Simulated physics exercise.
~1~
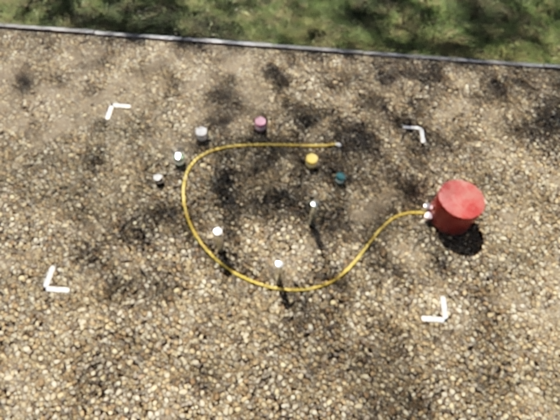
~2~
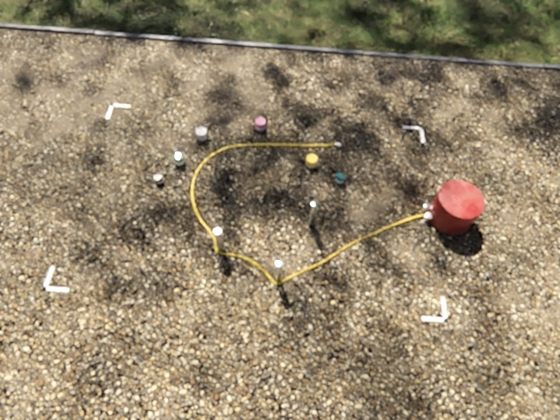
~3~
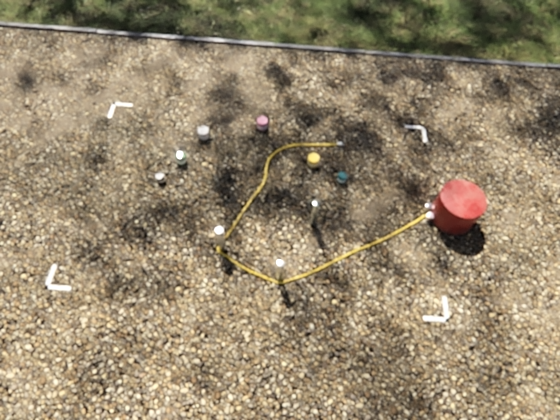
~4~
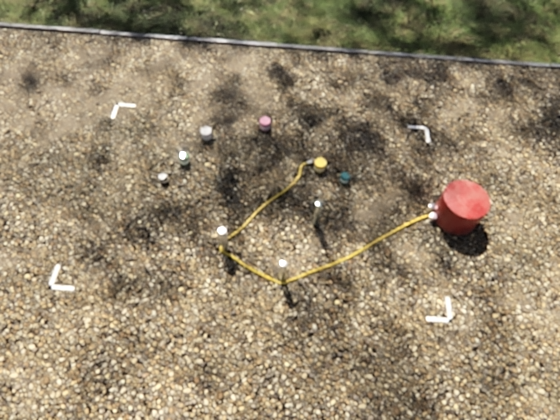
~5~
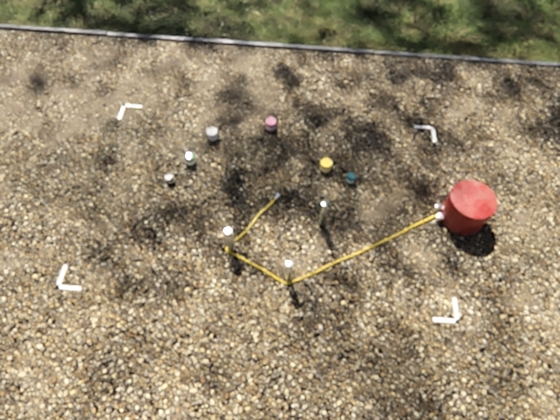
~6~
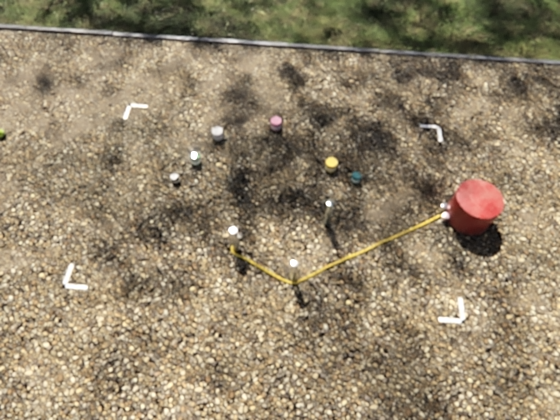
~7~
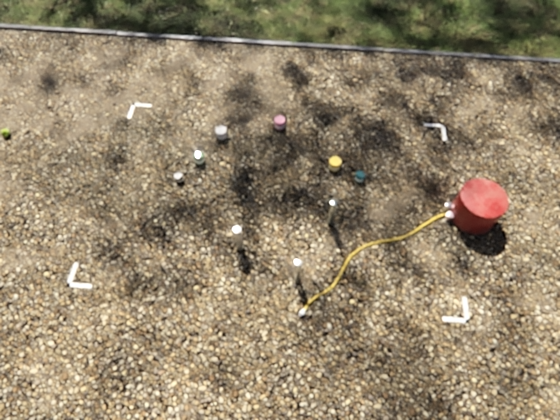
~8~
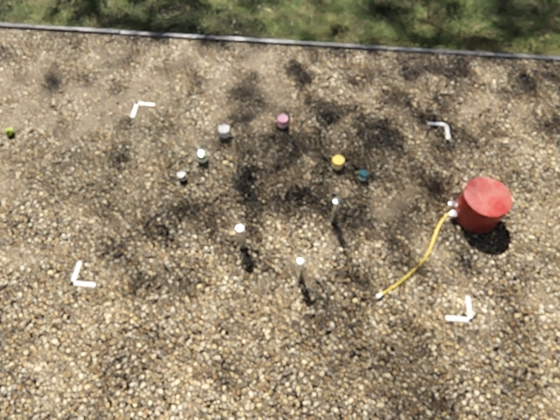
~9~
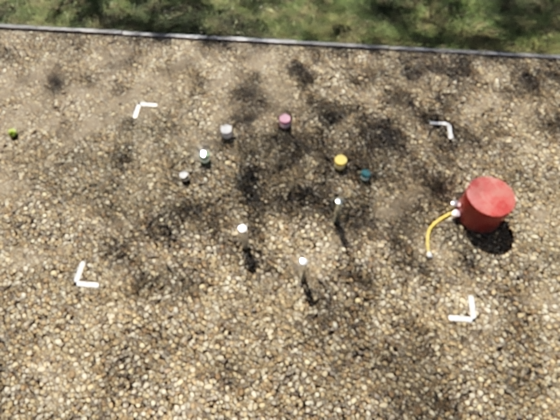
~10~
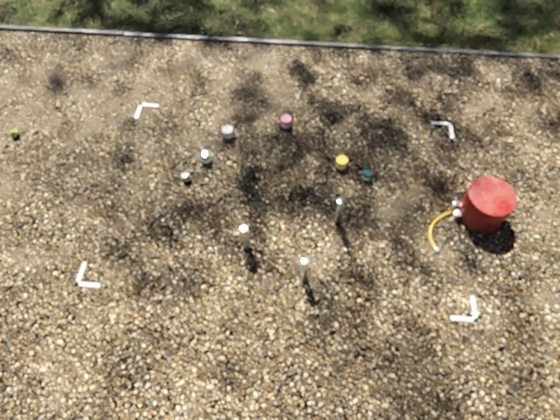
A yellow hose slides around the posts and reels into the red drum, leaving a short end out.
